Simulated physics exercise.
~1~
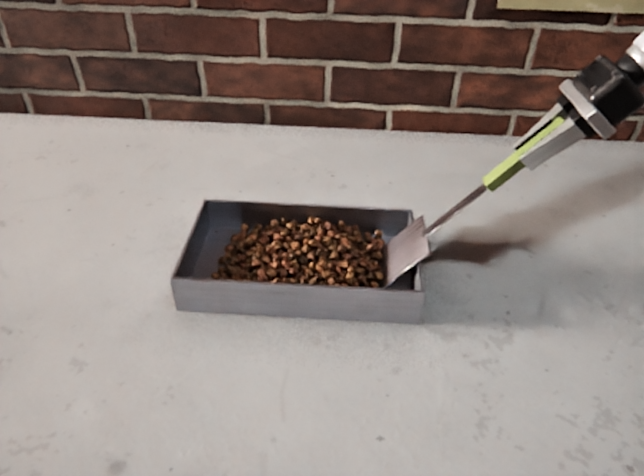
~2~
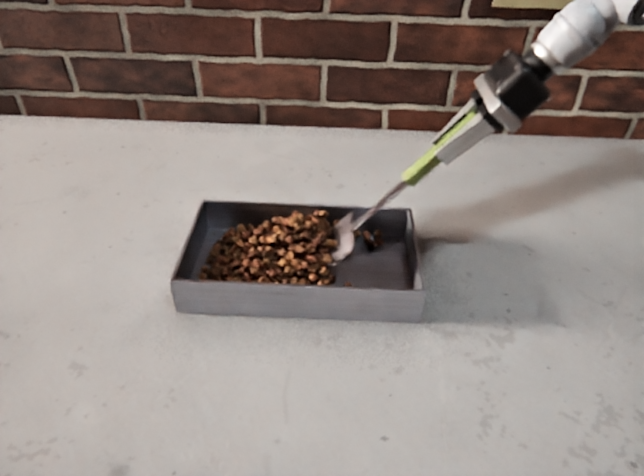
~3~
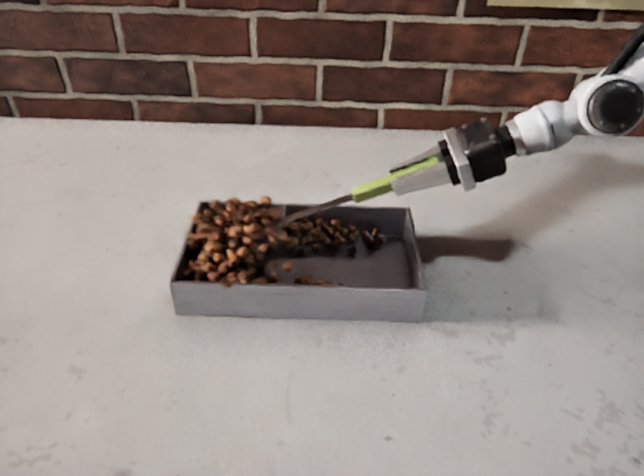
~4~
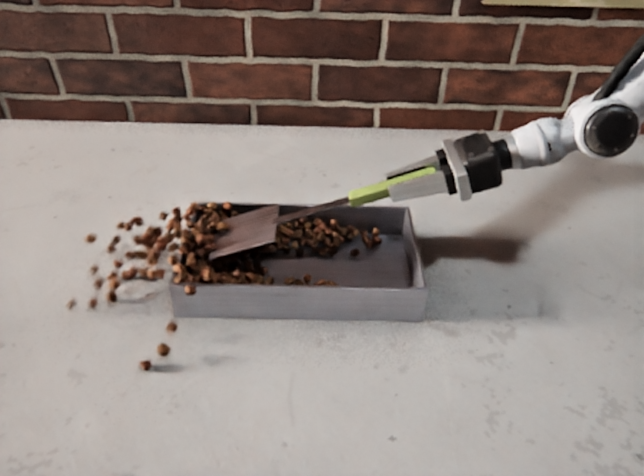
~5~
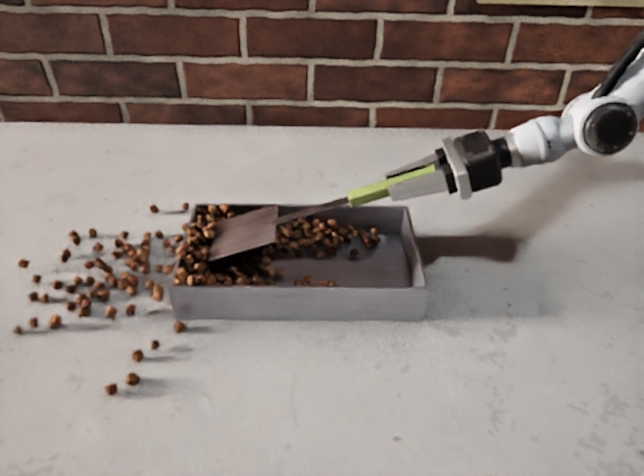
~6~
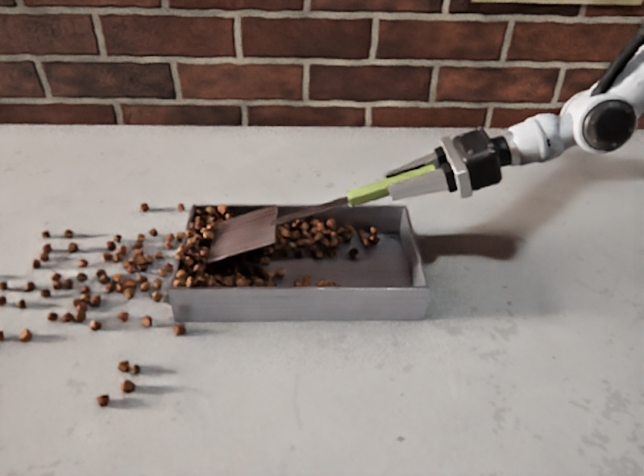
A robotic gripper holding a flat paddle pushes brown pellets leftward through a gray rectangular tray, heaping them against the left end until some spill over the edge and scatter across the tabletop, while the paddle stops, tilted flatter, with many pellets still in the tray.
